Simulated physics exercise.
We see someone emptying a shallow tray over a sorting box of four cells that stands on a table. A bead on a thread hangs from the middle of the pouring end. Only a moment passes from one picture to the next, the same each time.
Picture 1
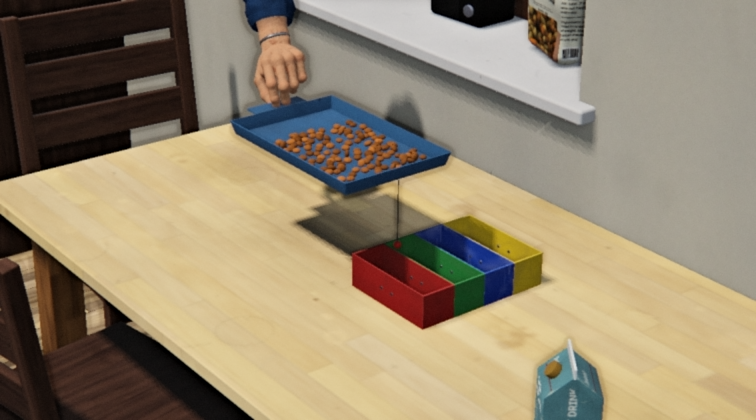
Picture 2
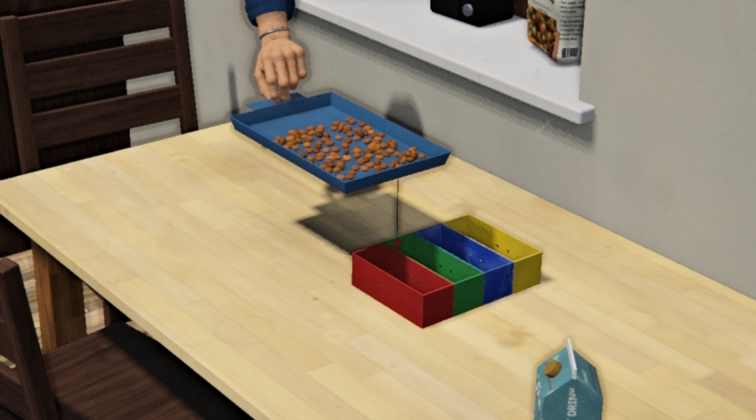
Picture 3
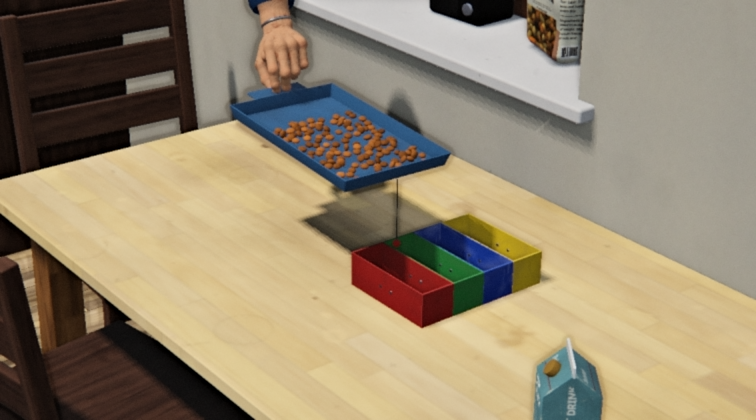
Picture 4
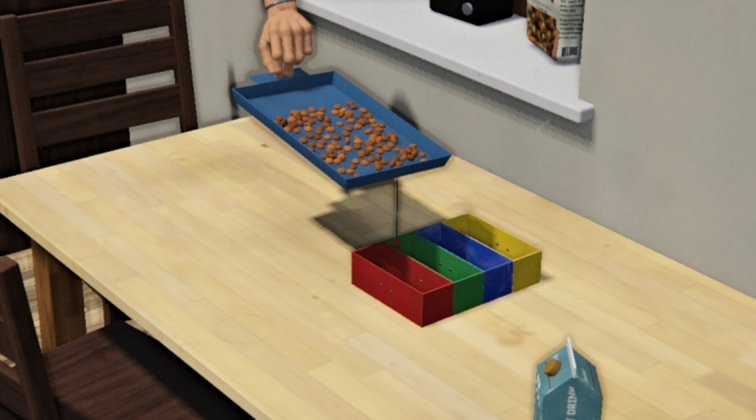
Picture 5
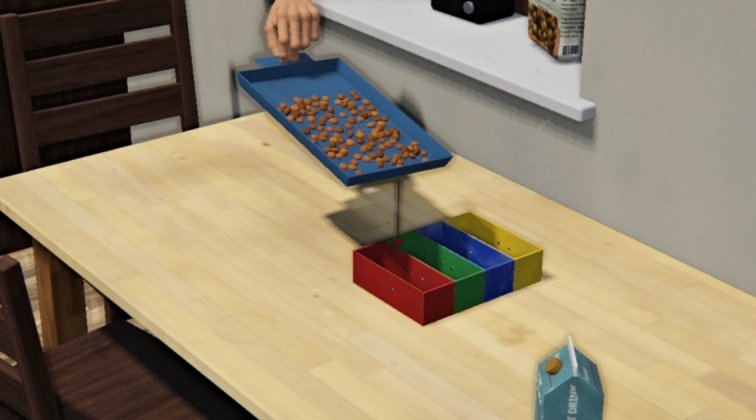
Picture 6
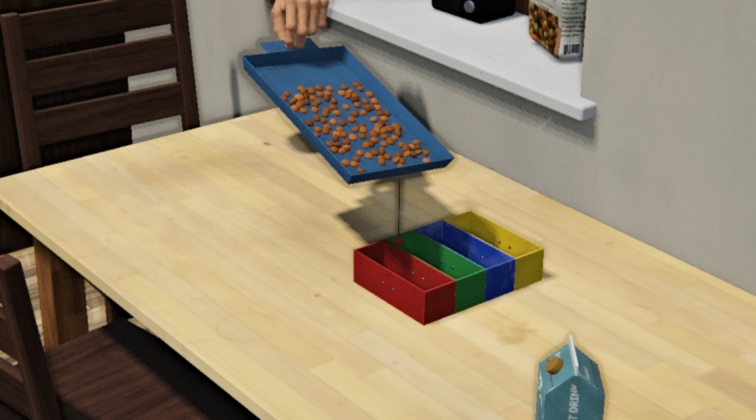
A hand raised the back of a blue tray of small orange-brown pieces, tilting it more and more steeply toward its lower right corner, above a table with a red, green, blue and yellow box.
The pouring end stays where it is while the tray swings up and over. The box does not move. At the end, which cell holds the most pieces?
It favours the blue compartment.
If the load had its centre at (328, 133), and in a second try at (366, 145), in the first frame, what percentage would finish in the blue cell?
Near 60 % and 60 %.
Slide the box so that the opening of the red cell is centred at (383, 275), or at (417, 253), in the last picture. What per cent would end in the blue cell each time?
Roughly 40 per cent, and 20 per cent.
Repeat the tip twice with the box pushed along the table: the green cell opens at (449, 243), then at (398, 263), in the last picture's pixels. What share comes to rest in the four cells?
About 100 and 90 per cent.
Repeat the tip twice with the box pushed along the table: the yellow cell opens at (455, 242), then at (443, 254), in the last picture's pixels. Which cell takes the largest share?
First that yellow cell, then the cell in yellow.
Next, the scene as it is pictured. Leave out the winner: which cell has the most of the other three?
Second comes green.
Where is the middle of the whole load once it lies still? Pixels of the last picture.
Close to (457, 274).
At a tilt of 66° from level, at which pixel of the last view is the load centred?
Near (417, 154).
Soon, tray tipped steeply; nearly all on the tray; a stray few falling or outside the box.
A while on, tray tipped past a quarter turn; a small part on the tray; about half in the blue cell; about a quarter in the green cell; a stray few in the red cell; a stray few in the yellow cell; a small part falling or outside the box.
Towards the end, tray tipped past a quarter turn; about half in the blue cell; about a third in the green cell; a small part in the red cell; a small part in the yellow cell; a stray few falling or outside the box.
Finally, tray tipped past a quarter turn; about half in the blue cell; about a third in the green cell; a small part in the red cell; a small part in the yellow cell; a stray few outside the box.
